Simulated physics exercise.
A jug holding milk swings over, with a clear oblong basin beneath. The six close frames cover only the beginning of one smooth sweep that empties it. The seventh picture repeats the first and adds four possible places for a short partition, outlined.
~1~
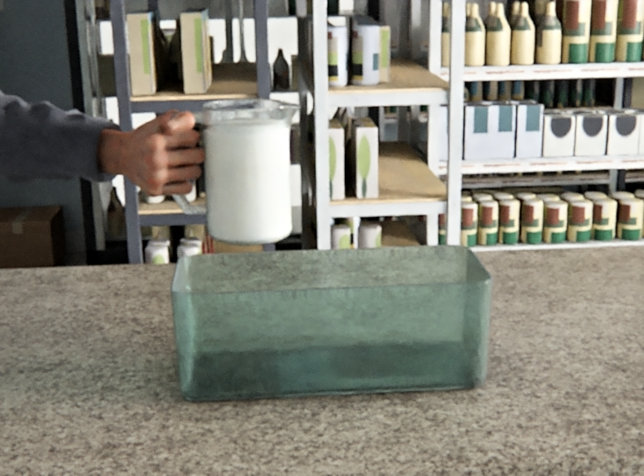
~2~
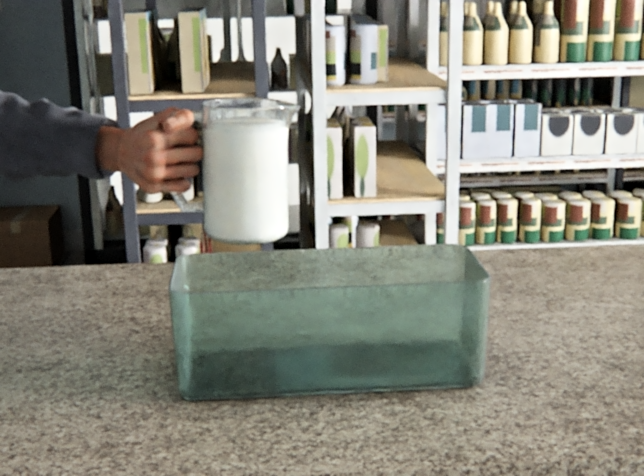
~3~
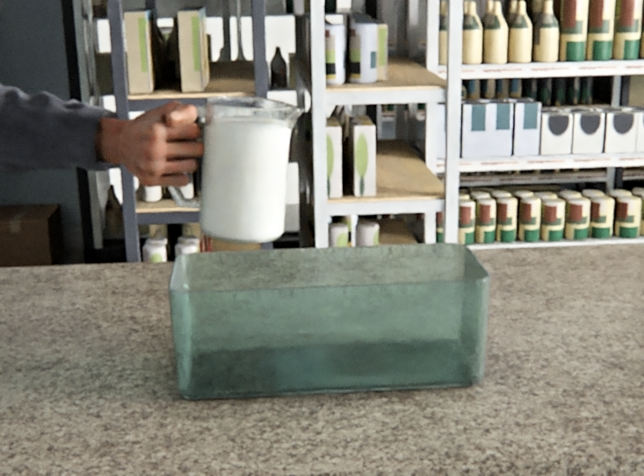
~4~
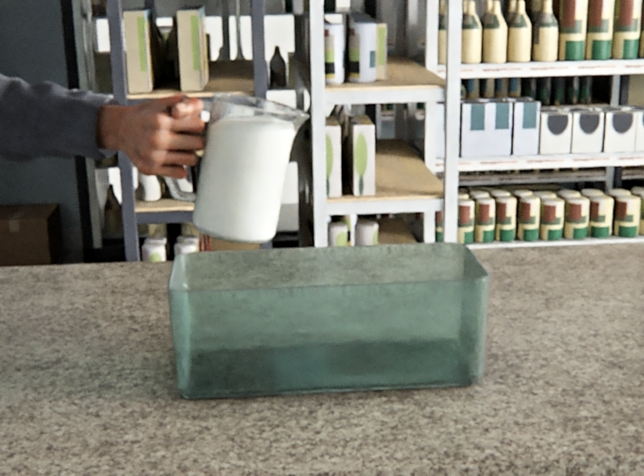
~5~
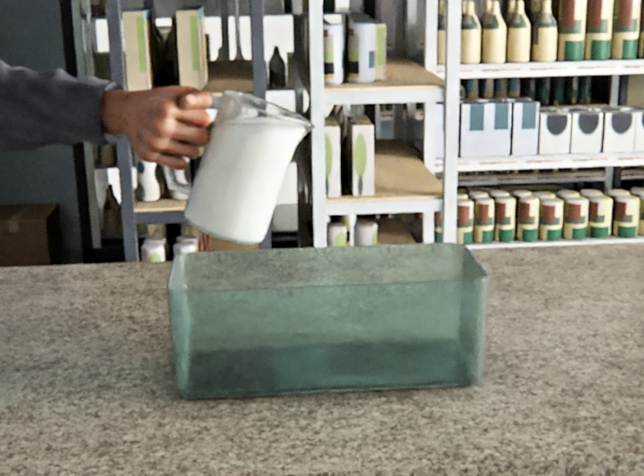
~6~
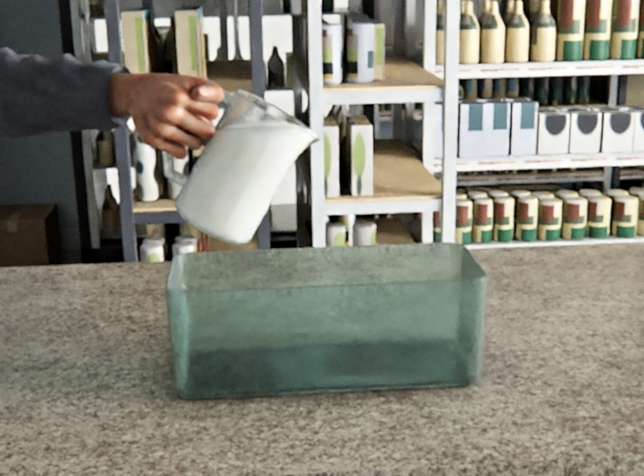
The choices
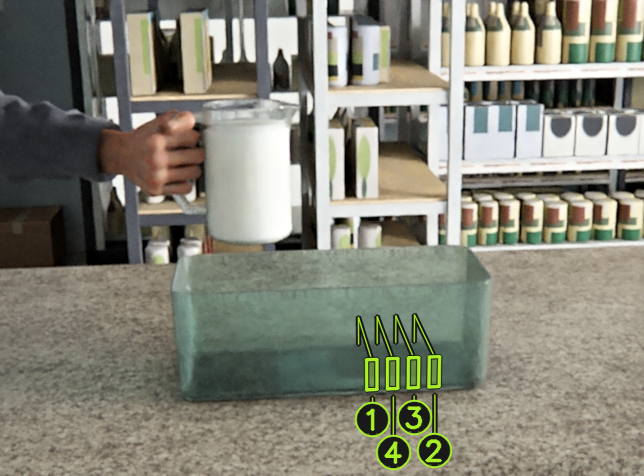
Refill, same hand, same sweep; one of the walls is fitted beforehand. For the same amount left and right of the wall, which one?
The answer is position 4.
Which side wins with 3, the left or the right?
The left side.
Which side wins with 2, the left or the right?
More ends on the left.
On the marked copy, 1 at (372, 397); 2 at (434, 394); 3 at (414, 395); 4 at (393, 396).
With 1, about 18 % ends left of the wall and 81 % right of it.
With 2, about 90 % ends left of the wall and 8 % right of it.
With 3, about 92 % ends left of the wall and 5 % right of it.
With 4, about 53 % ends left of the wall and 47 % right of it.
